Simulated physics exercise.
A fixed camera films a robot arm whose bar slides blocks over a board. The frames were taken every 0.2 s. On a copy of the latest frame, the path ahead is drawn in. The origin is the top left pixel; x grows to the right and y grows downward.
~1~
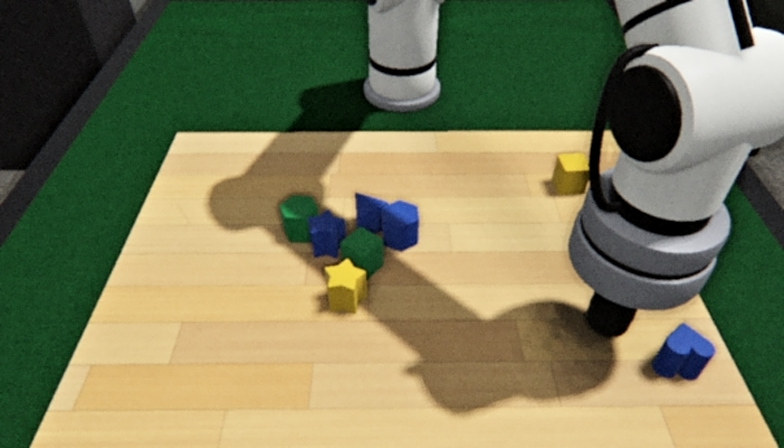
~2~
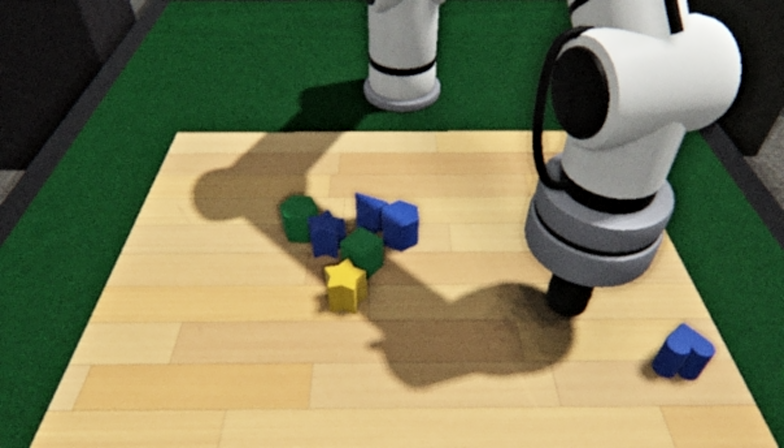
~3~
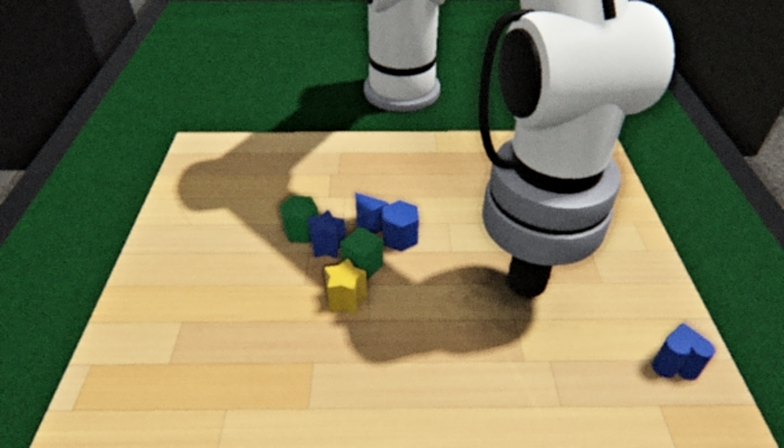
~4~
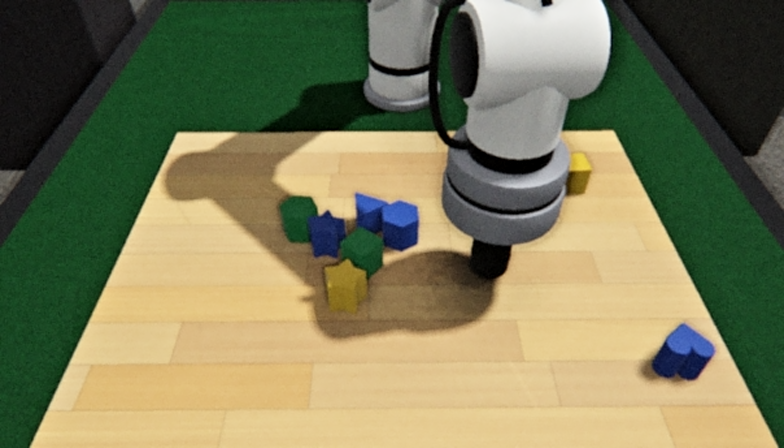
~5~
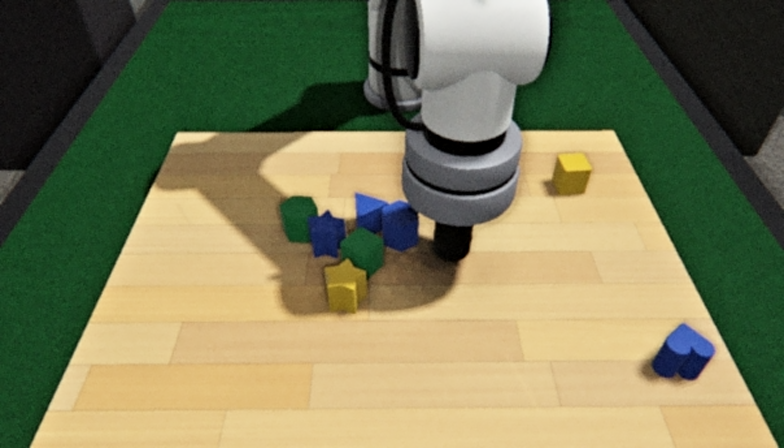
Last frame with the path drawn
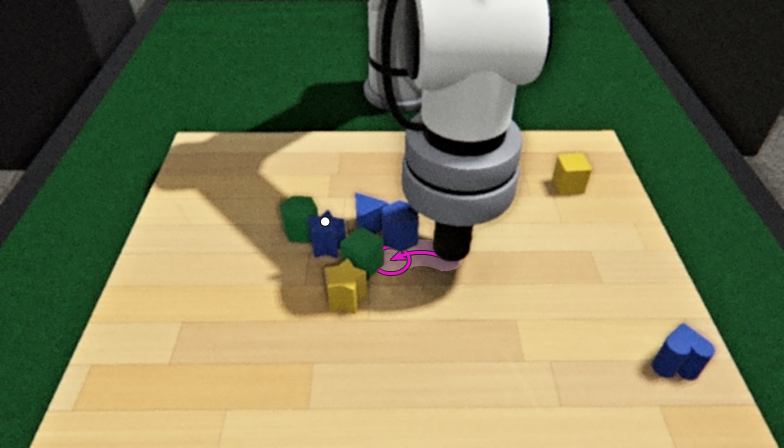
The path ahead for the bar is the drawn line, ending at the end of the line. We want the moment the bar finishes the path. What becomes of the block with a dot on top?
It stays.
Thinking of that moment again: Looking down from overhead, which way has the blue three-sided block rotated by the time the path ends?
My prediction: CCW.
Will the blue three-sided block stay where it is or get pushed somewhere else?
At the moment the path ends, the blue three-sided block no longer stands where it did.
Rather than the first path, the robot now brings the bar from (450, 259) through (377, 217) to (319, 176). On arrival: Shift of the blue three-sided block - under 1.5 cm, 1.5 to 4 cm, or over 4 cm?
It slides well over 4 cm.
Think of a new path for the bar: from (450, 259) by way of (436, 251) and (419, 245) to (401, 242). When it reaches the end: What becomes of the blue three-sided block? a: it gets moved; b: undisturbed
The one that fits is a, it gets moved.
The line goes from (450, 259) over (431, 253) and (410, 253) to (391, 260); the dot is on the blue star block.
The first path, step by step. Halfway along, bar (420, 242); blue three-sided block (362, 201), turned 20° anticlockwise; blue hexagonal block (391, 209).
At the end, bar (391, 249); blue star block unmoved; green four-sided block (355, 243), turned 15° clockwise; blue three-sided block (358, 197), turned 25° anticlockwise; blue hexagonal block (383, 207), turned 30° clockwise.
